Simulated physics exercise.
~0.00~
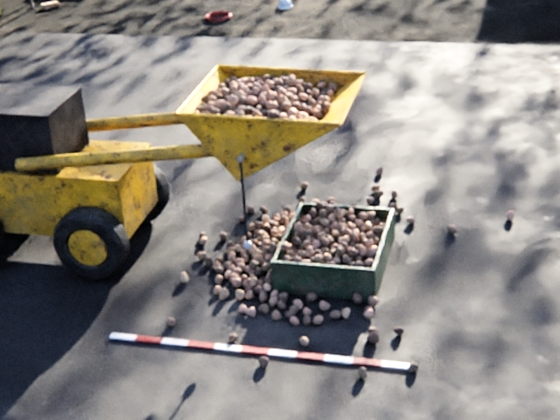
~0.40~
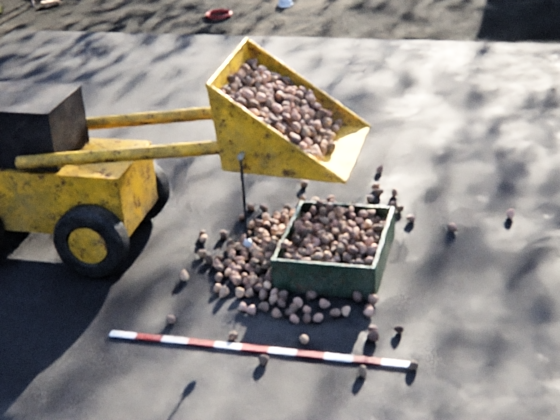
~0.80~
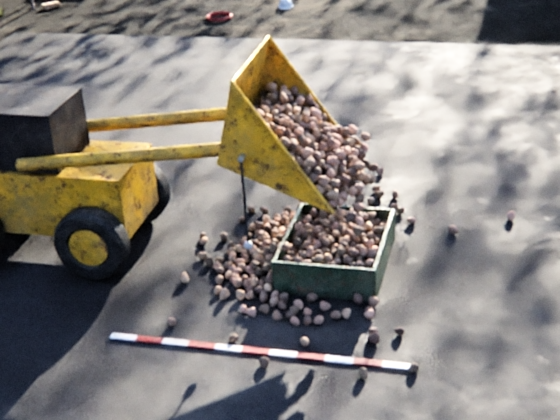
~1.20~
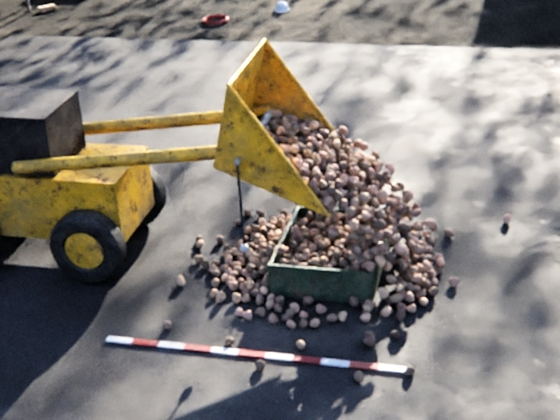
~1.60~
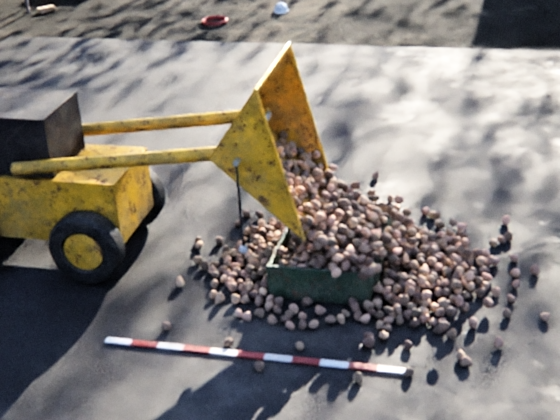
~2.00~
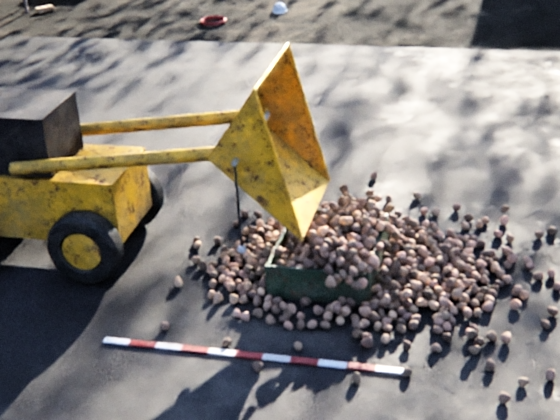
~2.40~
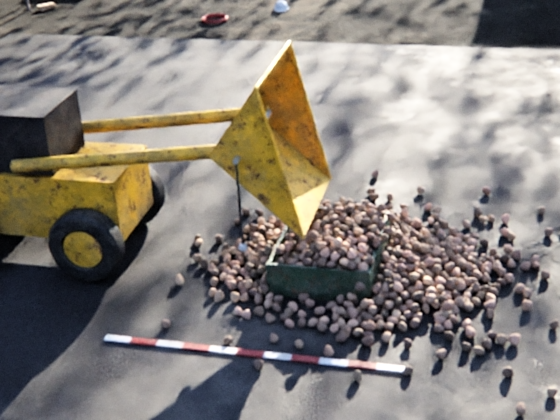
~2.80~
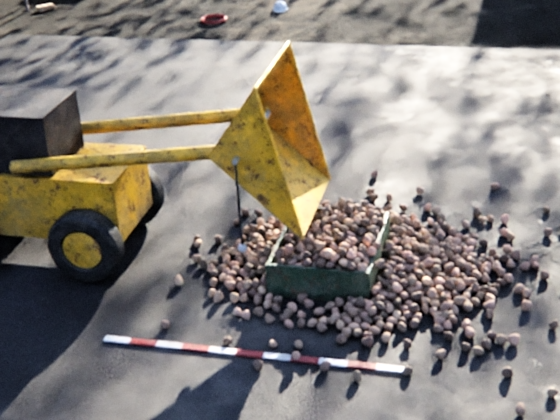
The footage shows a yellow loader tipping its raised bucket of brownish stones in stages over a small green bin already surrounded by stones. They pour out, heaping over the bin and scattering rightward, until the bucket hangs empty and the bin sits full amid a wide spread.
